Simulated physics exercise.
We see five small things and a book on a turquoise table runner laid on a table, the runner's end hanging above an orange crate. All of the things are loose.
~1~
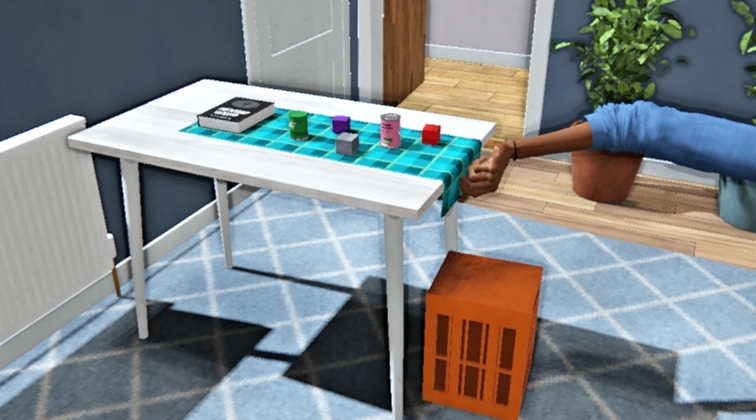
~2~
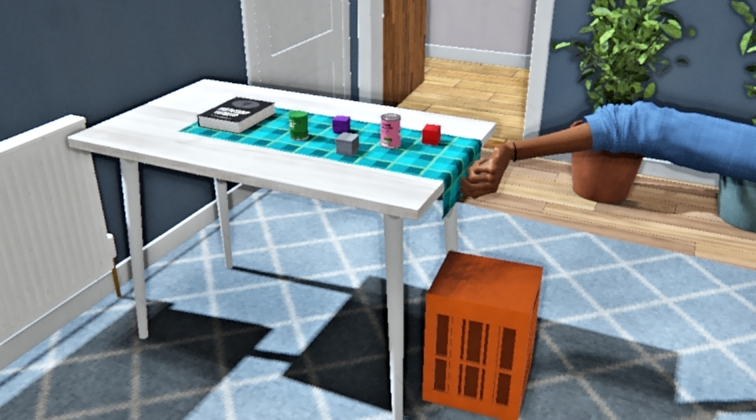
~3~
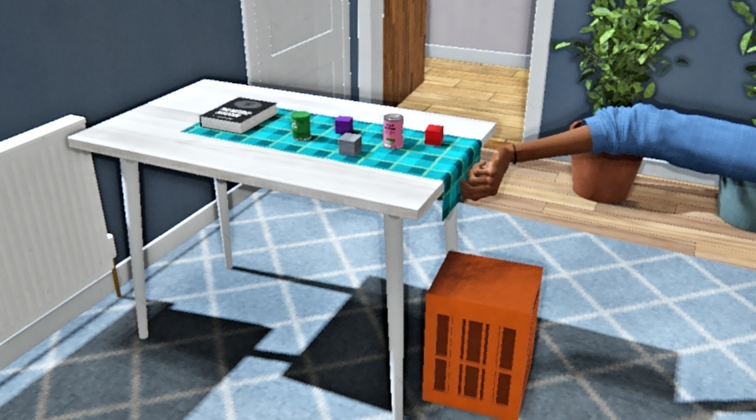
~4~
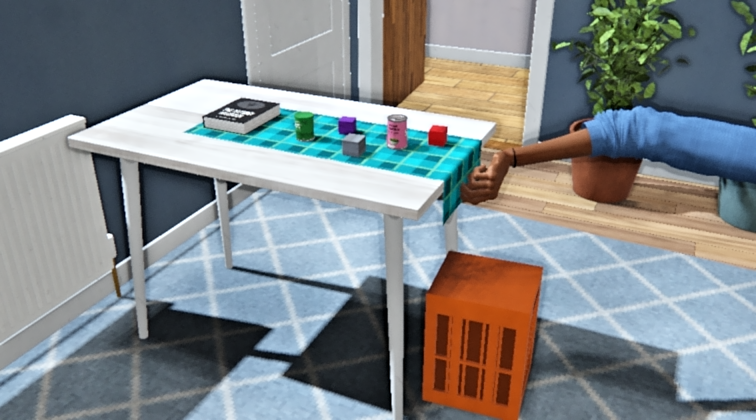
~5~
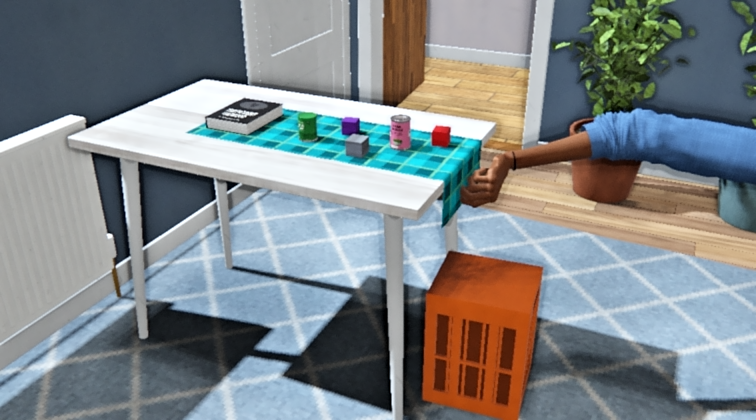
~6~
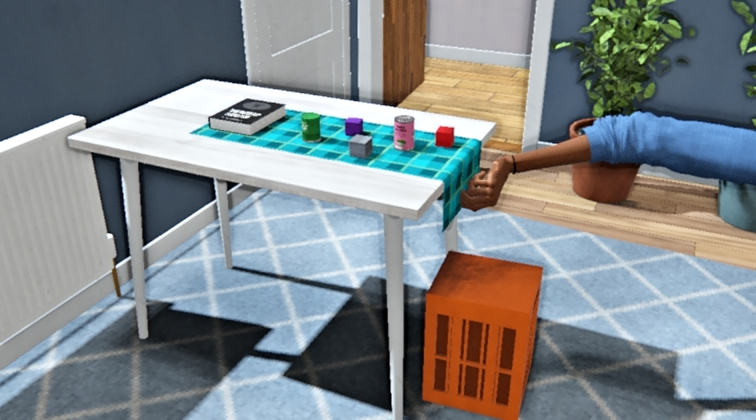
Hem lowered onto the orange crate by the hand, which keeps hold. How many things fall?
Two items fall.
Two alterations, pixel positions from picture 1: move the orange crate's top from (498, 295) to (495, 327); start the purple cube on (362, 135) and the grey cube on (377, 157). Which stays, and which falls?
The purple cube falls; the grey cube tumbles off.
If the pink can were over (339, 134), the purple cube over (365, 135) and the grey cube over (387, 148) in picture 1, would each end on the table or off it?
For the pink can it's staying, for the purple cube it's staying, for the grey cube it's falling.
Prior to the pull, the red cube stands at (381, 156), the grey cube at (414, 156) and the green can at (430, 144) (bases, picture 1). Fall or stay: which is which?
Looks like the red cube ends up down, the grey cube ends up down, and the green can ends up down.
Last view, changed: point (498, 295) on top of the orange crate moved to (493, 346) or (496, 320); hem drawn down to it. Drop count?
Then 4, then 3.
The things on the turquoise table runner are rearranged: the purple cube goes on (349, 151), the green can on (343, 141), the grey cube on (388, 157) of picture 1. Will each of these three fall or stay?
I'd say the purple cube hangs on, the green can hangs on, and the grey cube takes a fall.
Soon after, hem near (461, 235); red cube gone.
After that, hem on the crate; red cube and pink can gone.
In the end, hem on the crate; red cube and pink can gone. It carries off two.
